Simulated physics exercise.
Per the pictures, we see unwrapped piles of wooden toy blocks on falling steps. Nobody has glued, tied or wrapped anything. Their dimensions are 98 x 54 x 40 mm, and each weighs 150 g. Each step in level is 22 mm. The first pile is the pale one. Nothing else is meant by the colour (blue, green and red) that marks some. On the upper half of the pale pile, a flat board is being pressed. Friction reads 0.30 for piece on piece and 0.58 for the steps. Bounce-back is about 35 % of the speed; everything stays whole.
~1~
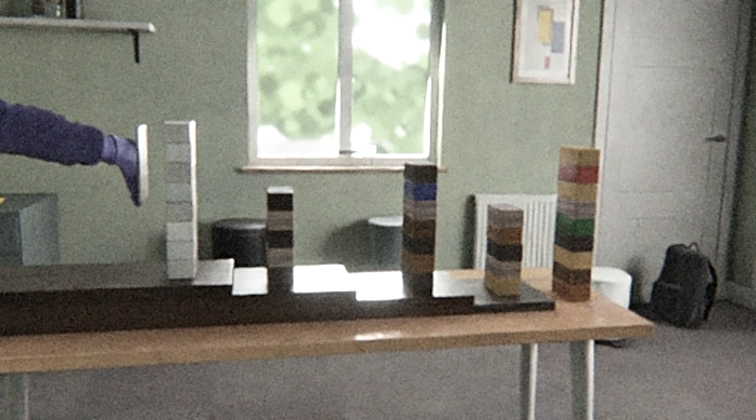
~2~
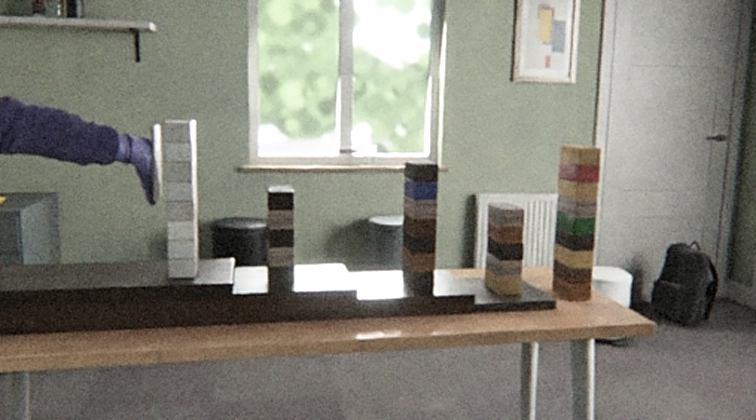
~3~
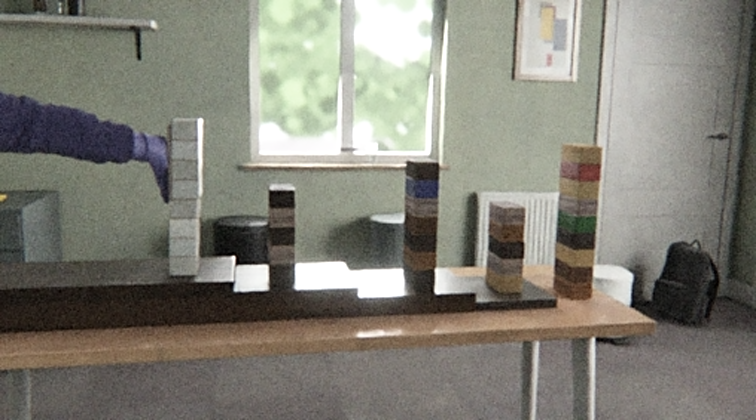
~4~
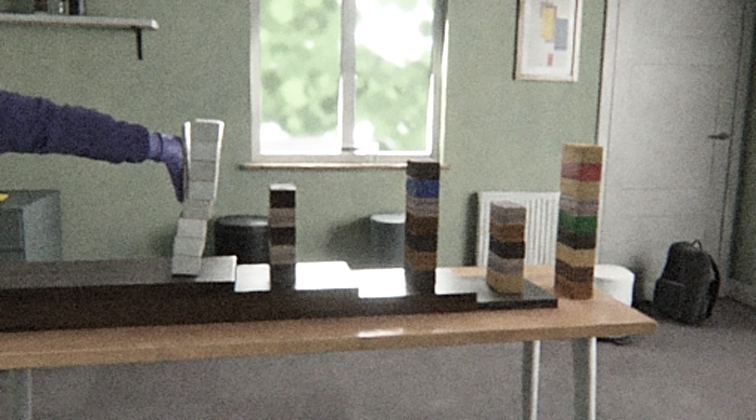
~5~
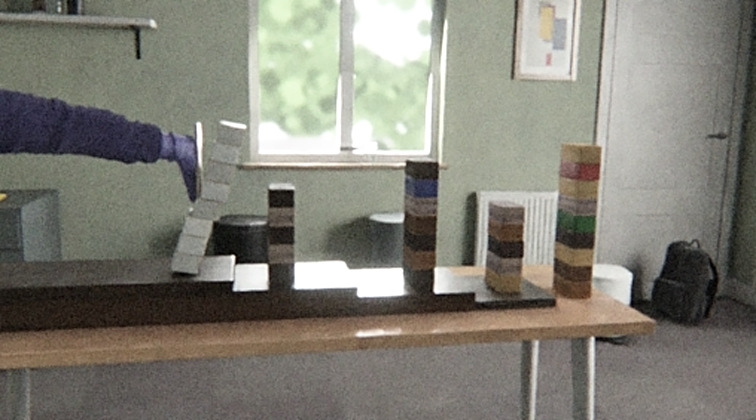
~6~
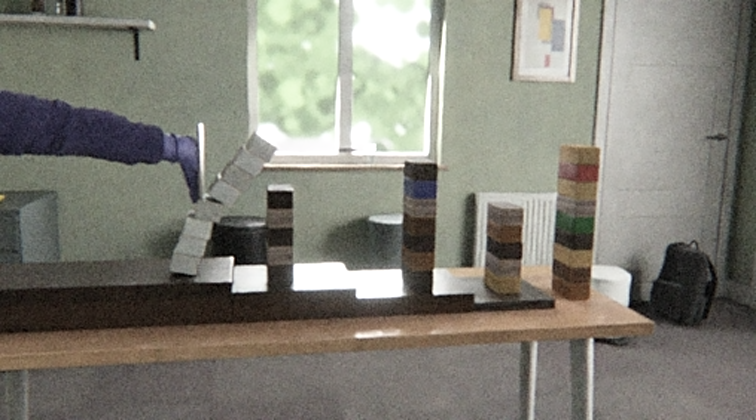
In a green-walled room with a window and a pale door, a still camera looks side-on at a wooden table. Five block piles stand along dark, descending steps and the tabletop, from a tall pale one at left to a multicoloured one with red and green at right. A purple-sleeved arm pushes a flat board rightward into the pale pile's upper half, and its blocks shift and lean increasingly right.
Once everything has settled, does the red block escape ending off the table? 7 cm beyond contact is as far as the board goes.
Yes, it keeps its place.
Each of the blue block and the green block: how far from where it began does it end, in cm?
Blue ends up some 0 cm away; green ends up some 0 cm away.
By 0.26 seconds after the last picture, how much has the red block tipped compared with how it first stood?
It sits at about 0 degrees.
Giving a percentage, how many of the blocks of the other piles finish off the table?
About 0 per cent.
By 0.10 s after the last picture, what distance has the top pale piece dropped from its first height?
I'd put it at close to 10 cm below where it started.
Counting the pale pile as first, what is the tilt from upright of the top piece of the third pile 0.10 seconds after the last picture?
About 0°.
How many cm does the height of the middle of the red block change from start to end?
Net change: Some 0 cm lower.
Then, 0.10 s later than the last frame, 4 of the pale pile down; none of the 26 other blocks off the table; red block unmoved.
Then, 0.26 s later than the last frame, 4 of the pale pile down; none of the 26 other blocks off the table, 3 disturbed; red block unmoved.
When it is over, 4 of the pale pile down; none of the 26 other blocks off the table, 3 disturbed; red block unmoved; blue block unmoved; green block unmoved. In pixels of the last frame, middles, red block near (578, 171), blue block near (420, 187).
